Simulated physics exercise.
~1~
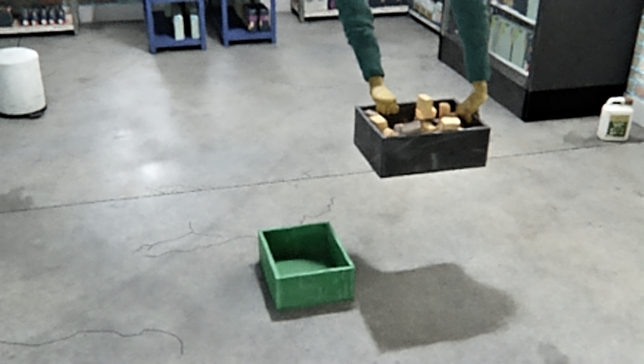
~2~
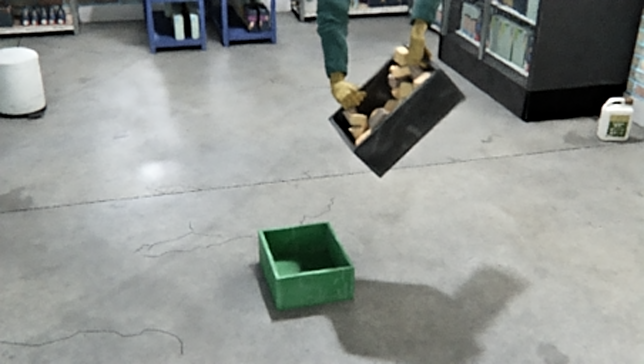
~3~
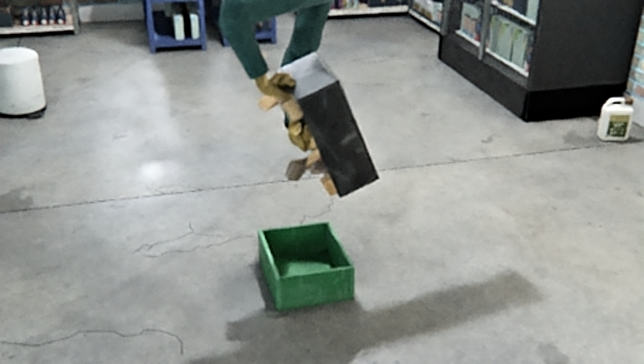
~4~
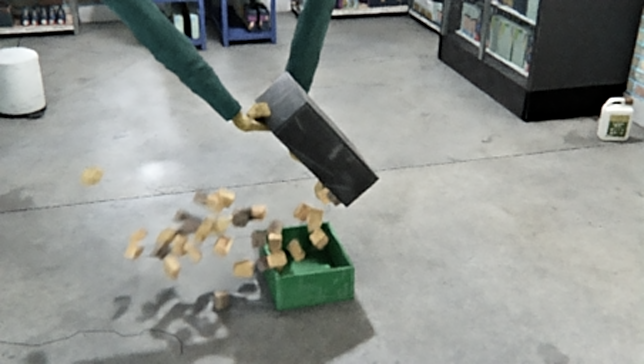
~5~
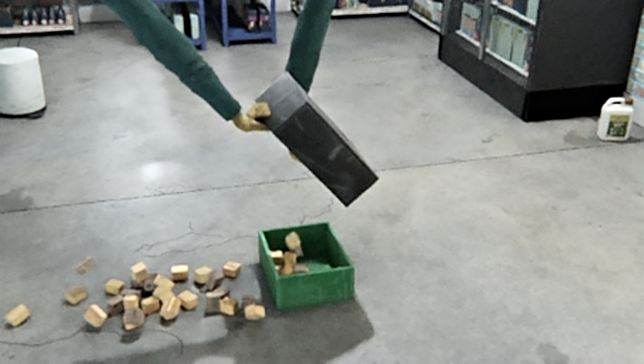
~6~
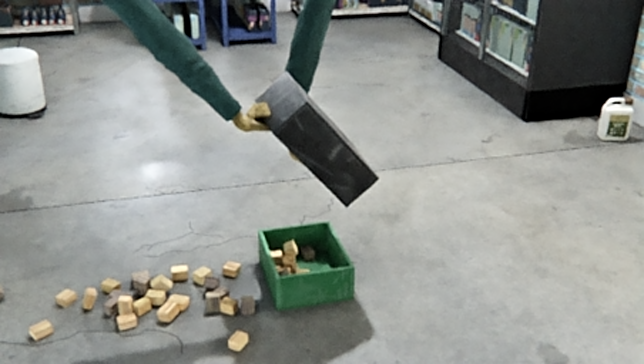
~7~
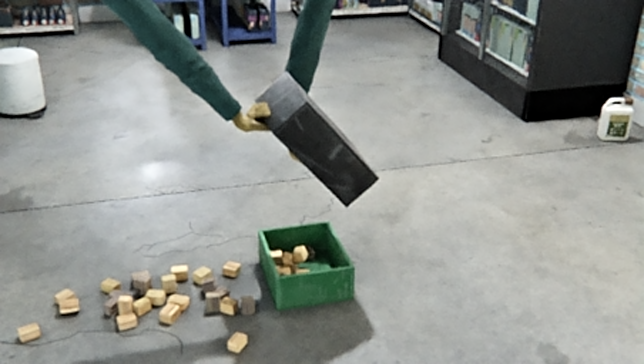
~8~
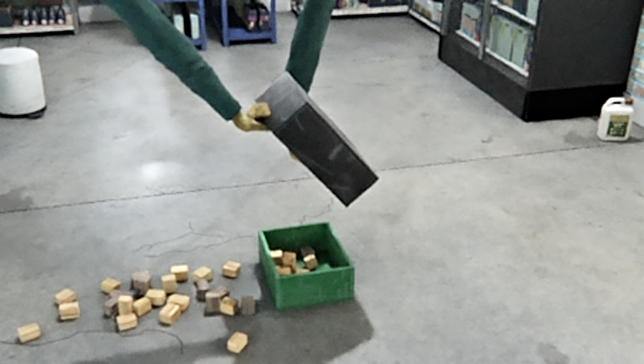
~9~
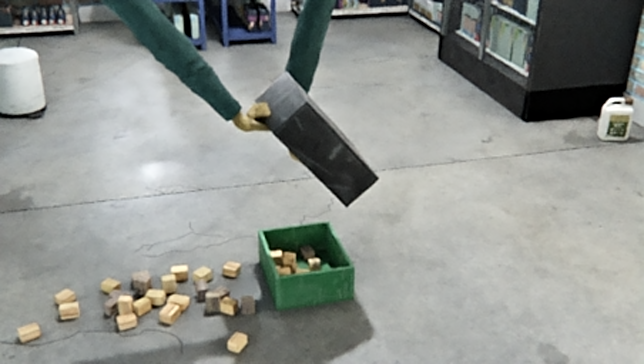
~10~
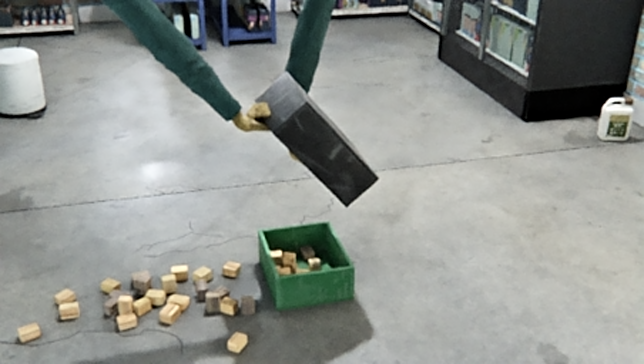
The clip opens with two gloved hands in green sleeves holding a black crate of small wooden blocks above an empty green carton on a grey concrete floor. The arms swing the crate leftward and tip it steeply, and the blocks begin to slide out over its lower edge. They tumble down in a loose spray, many of them falling to the left of the carton while some drop inside. The fallen blocks scatter and settle across the floor. At the end, the hands still hold the tilted crate, with a small pile in the carton and most blocks lying outside it.
